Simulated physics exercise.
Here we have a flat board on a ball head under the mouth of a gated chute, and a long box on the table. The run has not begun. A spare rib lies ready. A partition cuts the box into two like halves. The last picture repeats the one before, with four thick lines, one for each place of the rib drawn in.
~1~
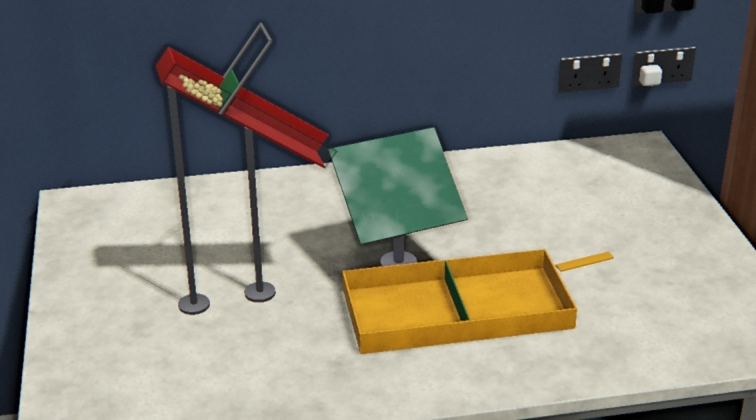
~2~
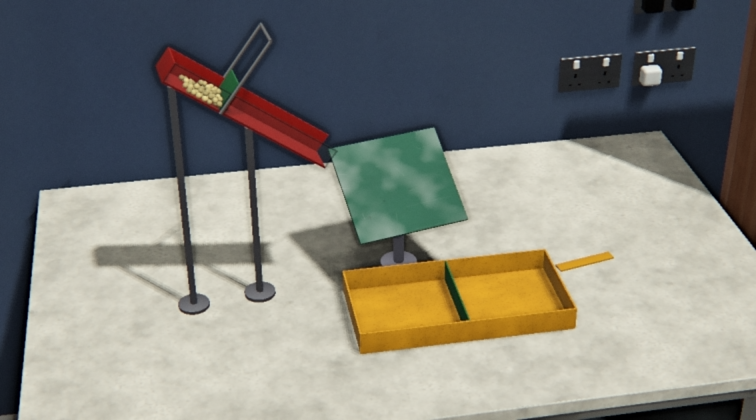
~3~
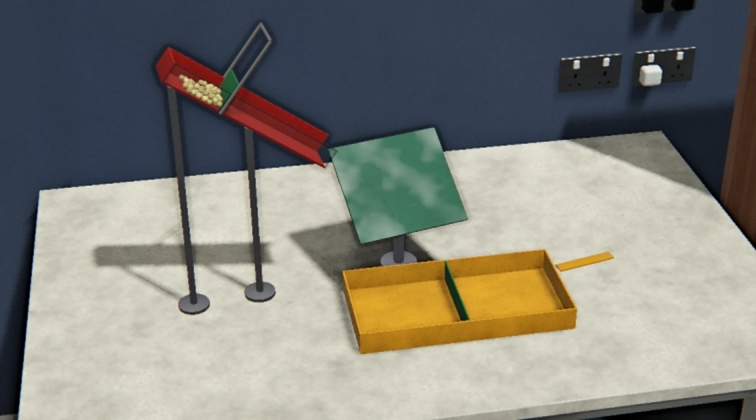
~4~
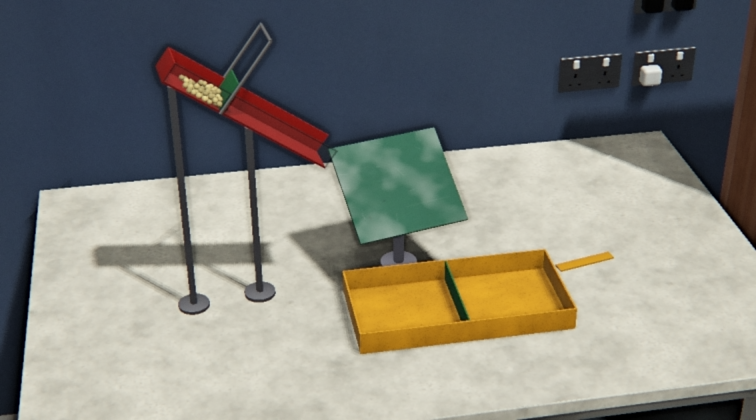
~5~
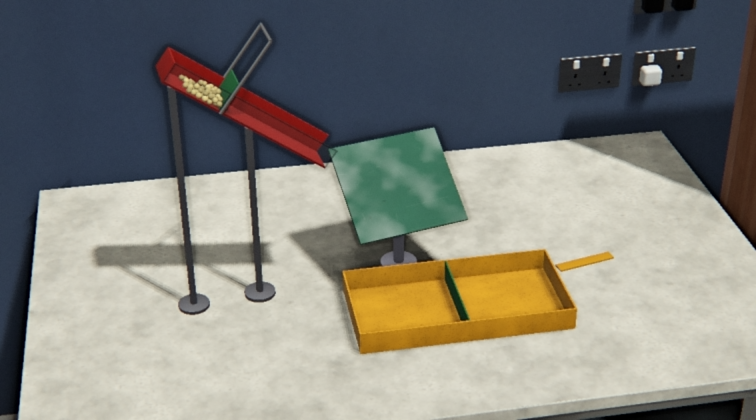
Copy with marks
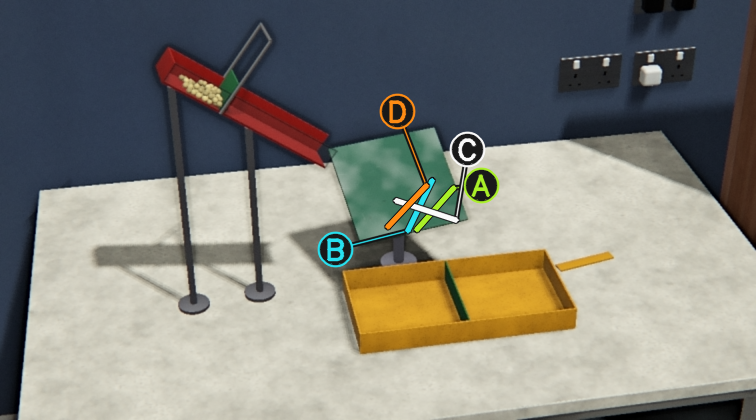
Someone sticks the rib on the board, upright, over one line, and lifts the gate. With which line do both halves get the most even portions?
Take C.
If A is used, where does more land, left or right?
More lands on the left.
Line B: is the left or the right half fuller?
More lands on the left.
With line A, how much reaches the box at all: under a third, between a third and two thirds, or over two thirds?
Line A gives over two thirds.
On the marked copy, line A from (453, 187) to (416, 229); line B from (432, 180) to (407, 230); line C from (396, 200) to (456, 220); line D from (426, 185) to (387, 226).
If A is chosen, of what is caught, nearly all in the left half, a small part in the right.
If B is chosen, of what is caught, nearly all in the left half, a stray few in the right.
If C is chosen, of what is caught, about half in the left half, about half in the right.
If D is chosen, of what is caught, nearly all in the left half, a small part in the right.
